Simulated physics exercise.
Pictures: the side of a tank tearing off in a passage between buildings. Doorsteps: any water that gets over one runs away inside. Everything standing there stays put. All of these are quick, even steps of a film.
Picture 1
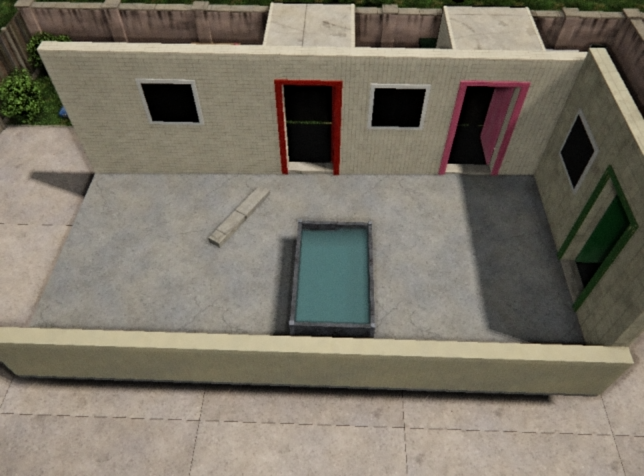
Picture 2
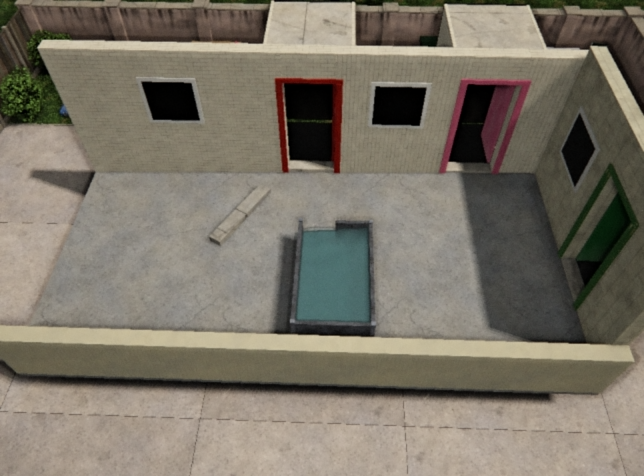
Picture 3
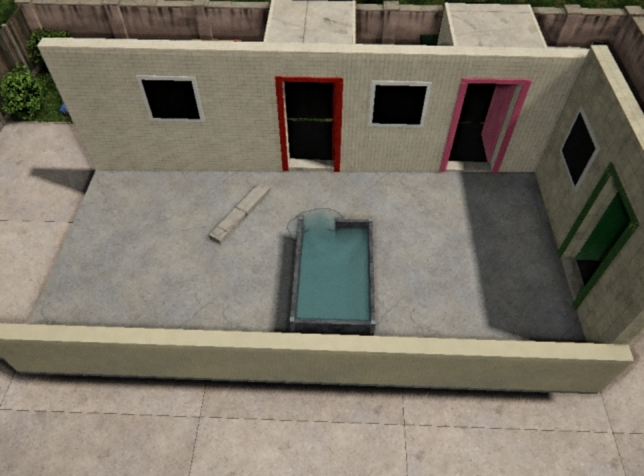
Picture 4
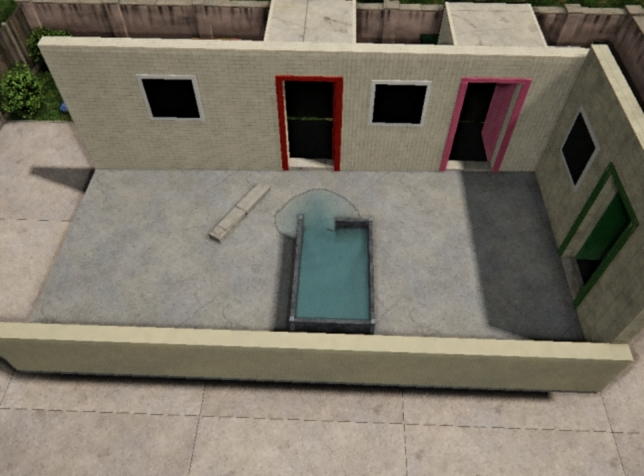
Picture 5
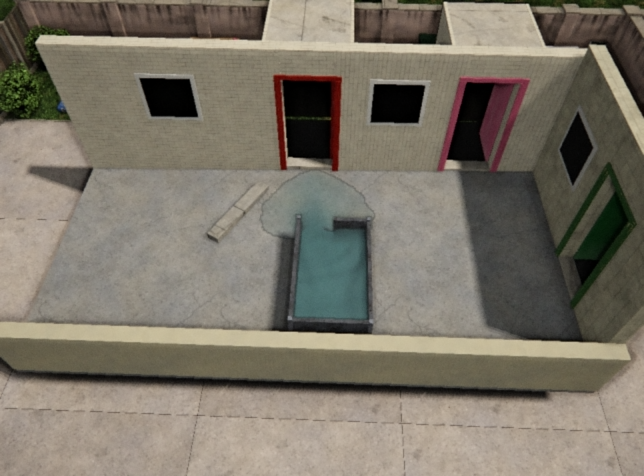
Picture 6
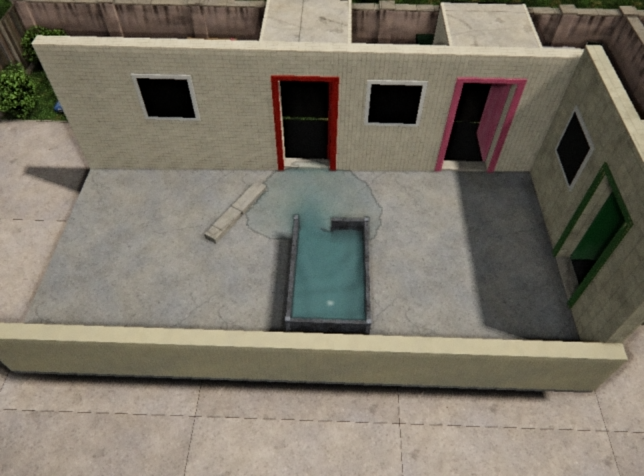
We see a rectangular tank of blue-green water in a walled, paved yard; a gap opens in its far side, and water pours out, spreading in a widening rounded sheet across the ground toward the red-framed doorway.
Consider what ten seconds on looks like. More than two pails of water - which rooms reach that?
Outcome: The pink door does not top two buckets; the red door tops two buckets; the green door does not top two buckets.
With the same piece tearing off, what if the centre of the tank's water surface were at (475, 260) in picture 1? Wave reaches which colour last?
Bringing up the rear is the green one.
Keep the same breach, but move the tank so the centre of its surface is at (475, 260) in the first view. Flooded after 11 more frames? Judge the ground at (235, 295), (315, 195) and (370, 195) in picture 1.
I'd say still dry for the first, swamped for the second and swamped for the third.
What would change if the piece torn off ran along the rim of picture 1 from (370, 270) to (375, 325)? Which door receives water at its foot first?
Lab note - earliest arrival at the green-painted one.
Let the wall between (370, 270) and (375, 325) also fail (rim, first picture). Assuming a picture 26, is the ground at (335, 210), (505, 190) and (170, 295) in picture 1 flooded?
The first spot is spared, the second swamped, the third spared.
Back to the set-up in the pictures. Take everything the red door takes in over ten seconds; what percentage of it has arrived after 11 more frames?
Result: 55 % of the ten-second total.
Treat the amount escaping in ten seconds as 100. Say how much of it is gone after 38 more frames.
Close to 65 per cent, I'd say.
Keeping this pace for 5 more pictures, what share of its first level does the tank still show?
70 per cent or thereabouts.
A moment on, water covers 15 % of the floor; the pink door not reached, the red door over two buckets in, the green door not reached.
Next, water covers 20 % of the floor; the pink door wet at the sill, nothing in, the red door far over two buckets in, the green door not reached.
Then, water covers 40 % of the floor; the pink door wet at the sill, nothing in, the red door far over two buckets in, the green door not reached.
Later, water covers 50 % of the floor; the pink door wet at the sill, nothing in, the red door far over two buckets in, the green door not reached.
In the end, water covers 45 % of the floor; the pink door wet at the sill, nothing in, the red door far over two buckets in, the green door not reached.
